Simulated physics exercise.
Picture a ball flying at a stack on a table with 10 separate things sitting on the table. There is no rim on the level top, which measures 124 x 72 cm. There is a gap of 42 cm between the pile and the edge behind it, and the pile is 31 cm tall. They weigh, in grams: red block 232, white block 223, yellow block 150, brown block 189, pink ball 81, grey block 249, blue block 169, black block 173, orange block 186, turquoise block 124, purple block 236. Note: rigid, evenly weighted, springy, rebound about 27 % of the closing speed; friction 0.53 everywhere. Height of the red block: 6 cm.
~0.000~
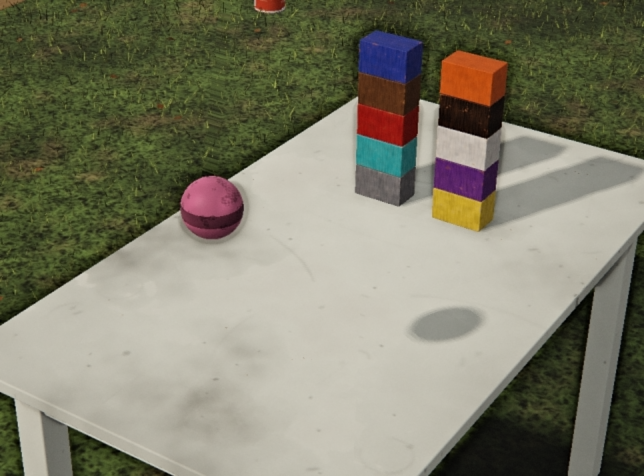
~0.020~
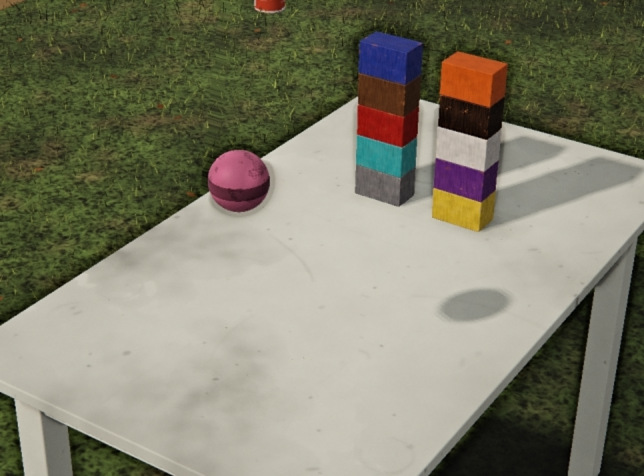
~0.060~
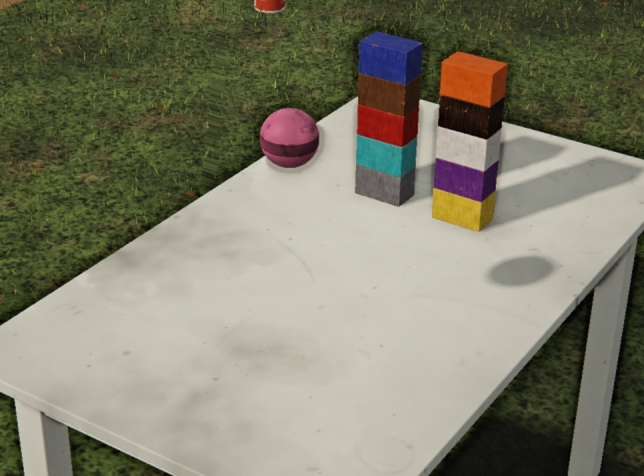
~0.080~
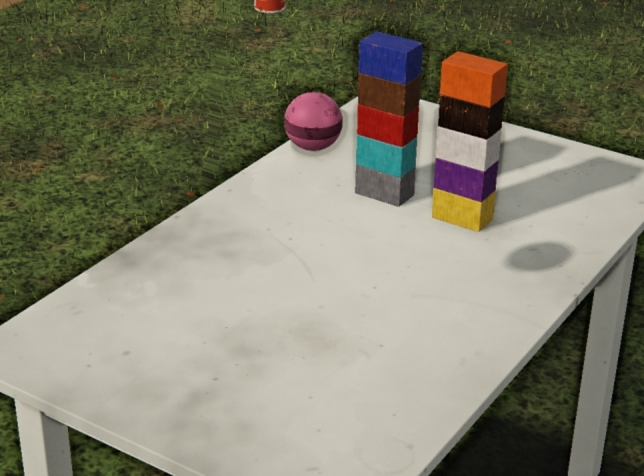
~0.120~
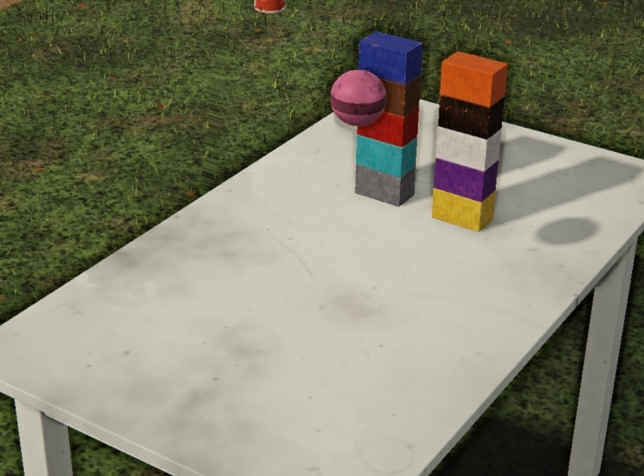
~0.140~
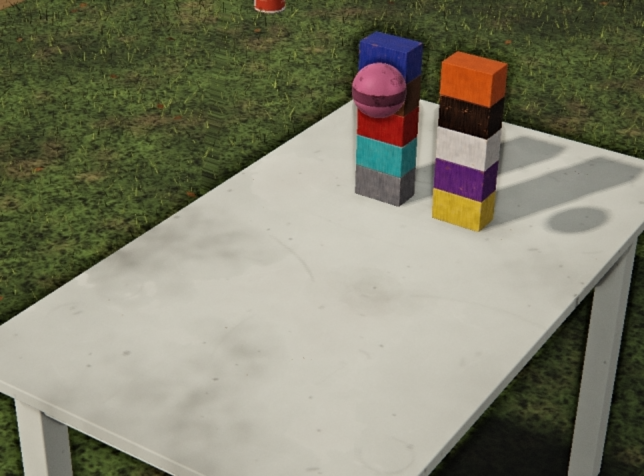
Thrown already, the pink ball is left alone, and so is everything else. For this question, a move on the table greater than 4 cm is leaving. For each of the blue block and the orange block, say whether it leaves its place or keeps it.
As I see it, the blue block stays close enough, the orange block goes too far.
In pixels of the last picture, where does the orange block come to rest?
About (460, 144).
After 0.24 s, pink ball near (458, 93).
After 0.44 s, pink ball near (447, 222); orange block on its side near (511, 111); black block slid 2 cm.
After 0.54 s, pink ball near (445, 233); orange block on its side near (501, 150).
After 0.74 s, pink ball near (444, 237); orange block on its side near (468, 139).
At rest (1.7 s), tipped over on the table, orange block; the other 9 in place, give or take 4 cm. Seen from the same camera at the end, blue block near (391, 58), orange block near (460, 144).
